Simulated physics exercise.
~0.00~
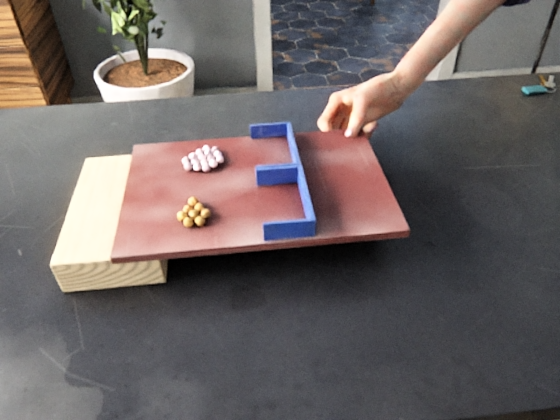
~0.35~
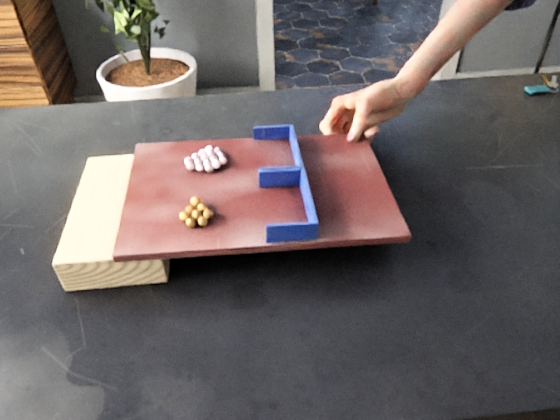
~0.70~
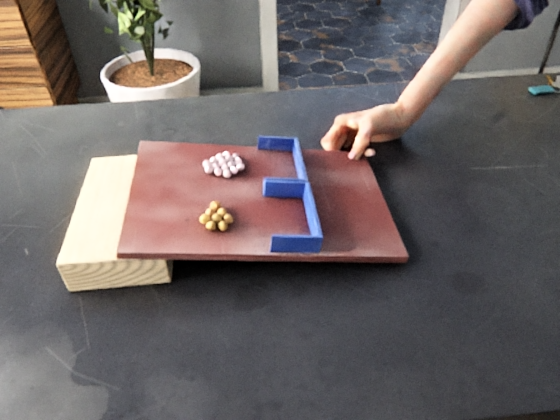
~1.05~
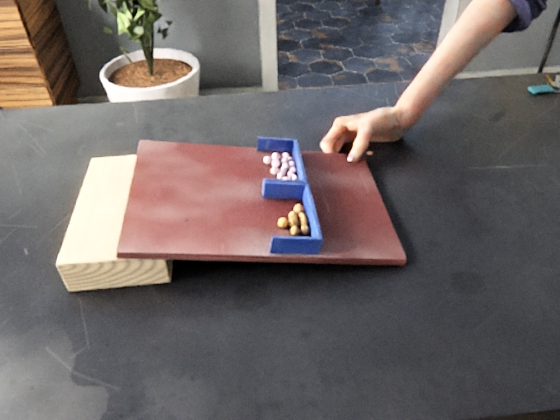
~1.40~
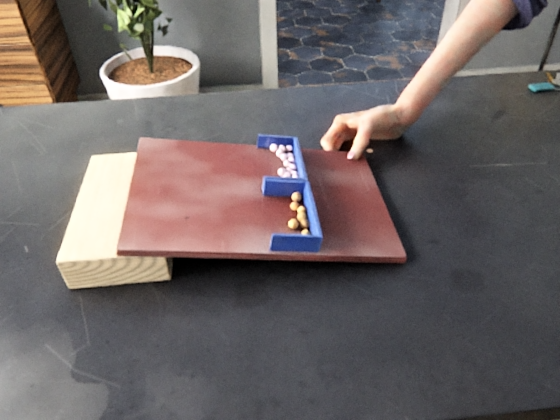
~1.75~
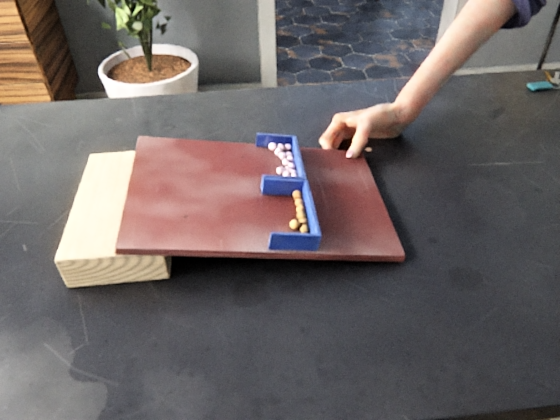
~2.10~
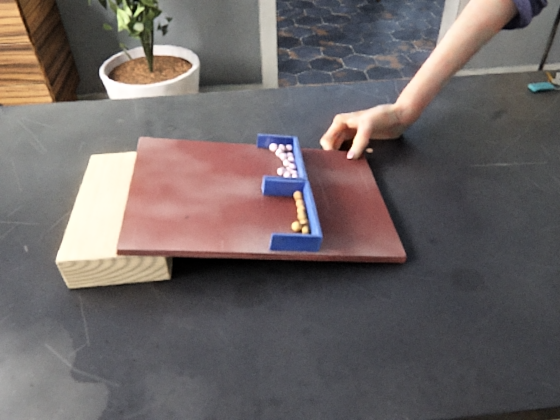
Two clusters of small beads slide right down a tilted board and stop against blue bars.
